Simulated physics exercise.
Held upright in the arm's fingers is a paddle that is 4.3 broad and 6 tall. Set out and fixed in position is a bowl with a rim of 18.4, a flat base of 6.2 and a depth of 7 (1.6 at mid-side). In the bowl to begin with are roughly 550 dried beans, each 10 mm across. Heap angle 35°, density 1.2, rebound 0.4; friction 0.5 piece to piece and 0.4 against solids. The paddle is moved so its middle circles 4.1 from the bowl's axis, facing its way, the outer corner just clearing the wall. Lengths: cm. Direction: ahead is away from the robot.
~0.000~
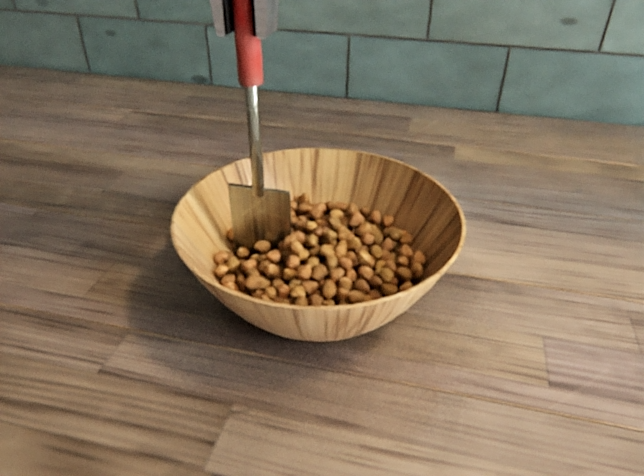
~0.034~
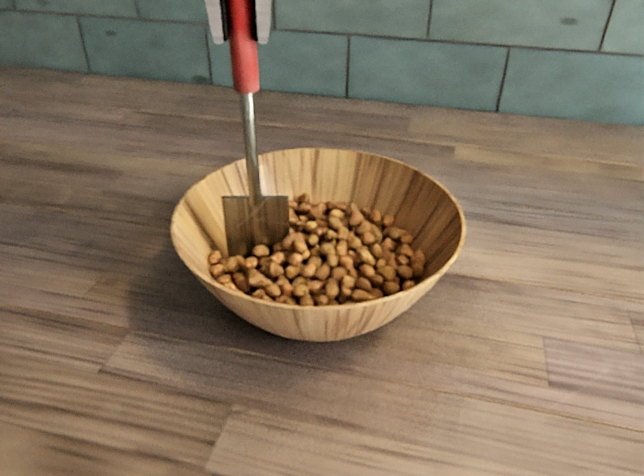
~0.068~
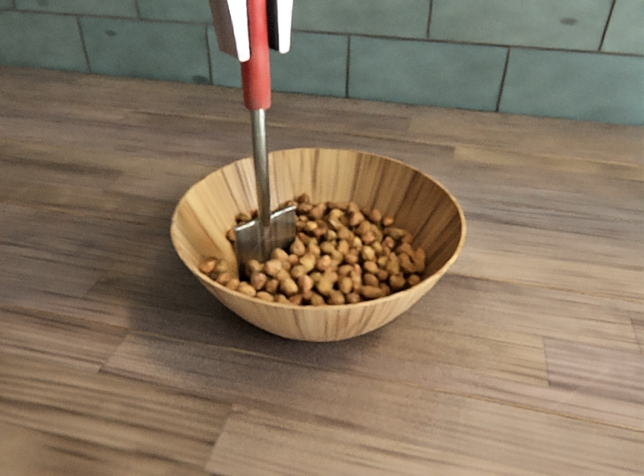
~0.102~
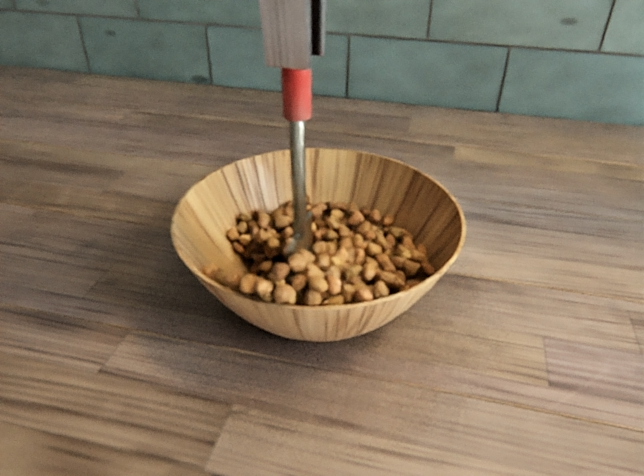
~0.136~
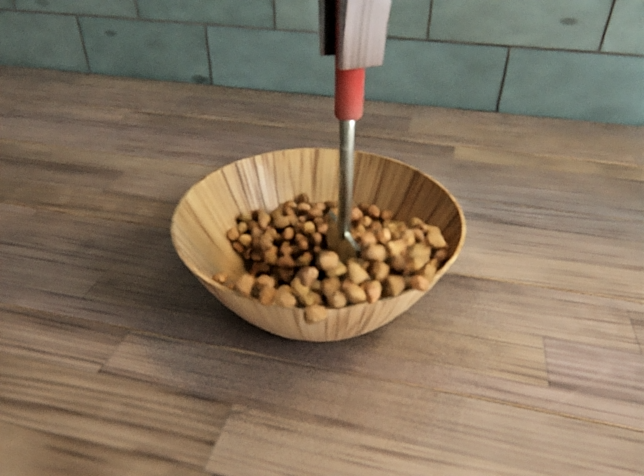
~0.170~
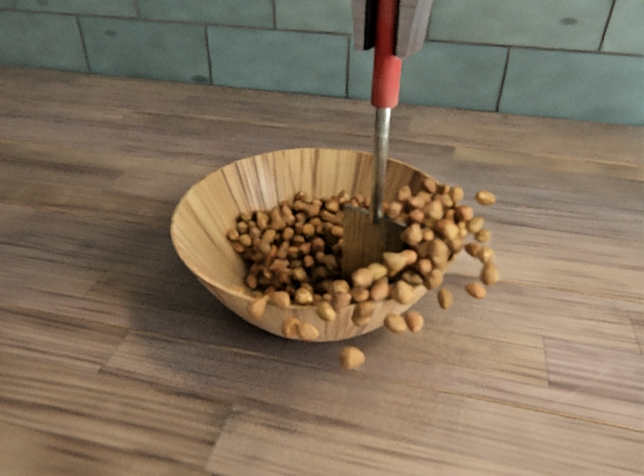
A red-handled paddle held upright by a robot gripper stands at the left side of a wooden bowl of brown beans on a wood counter. It turns and sweeps through the near part of the pile toward the right, heaping beans ahead of it, and several fly over the rim.
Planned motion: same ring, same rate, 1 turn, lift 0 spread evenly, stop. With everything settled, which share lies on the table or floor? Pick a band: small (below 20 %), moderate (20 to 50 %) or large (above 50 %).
Moderate, from 20 to 50 %.
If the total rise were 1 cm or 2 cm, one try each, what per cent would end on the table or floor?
Estimates: 25 % then 20 %.
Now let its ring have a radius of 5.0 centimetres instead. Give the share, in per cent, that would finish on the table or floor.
Some 25 percent would.
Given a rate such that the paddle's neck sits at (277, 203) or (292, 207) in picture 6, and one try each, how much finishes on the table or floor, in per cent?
Some 5 and 10 %.
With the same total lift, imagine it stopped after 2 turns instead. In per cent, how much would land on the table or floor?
45 %.
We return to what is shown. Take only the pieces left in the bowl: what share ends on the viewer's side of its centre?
Roughly 65 per cent.
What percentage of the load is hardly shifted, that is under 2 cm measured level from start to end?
Around 10 per cent.
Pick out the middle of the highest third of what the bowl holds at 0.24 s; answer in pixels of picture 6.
Upper-third centre: Approx. (370, 183) px.
After 0.24 s, 233° round, highest piece 12 above the table; 481 in the bowl, 1 on the table or floor, 69 in flight or on the tool.
After 0.30 s, 303° round, highest piece 11 above the table; 433 in the bowl, 34 on the table or floor, 84 in flight or on the tool.
After 0.53 s, 0° round, highest piece 7 above the table; 369 in the bowl, 180 on the table or floor, 2 in flight or on the tool.
After 1.23 s, 0° round, highest piece 6 above the table; 369 in the bowl, 182 on the table or floor.
In the end, 369 in the bowl, 182 on the table or floor. That is 33 % on the table or floor.
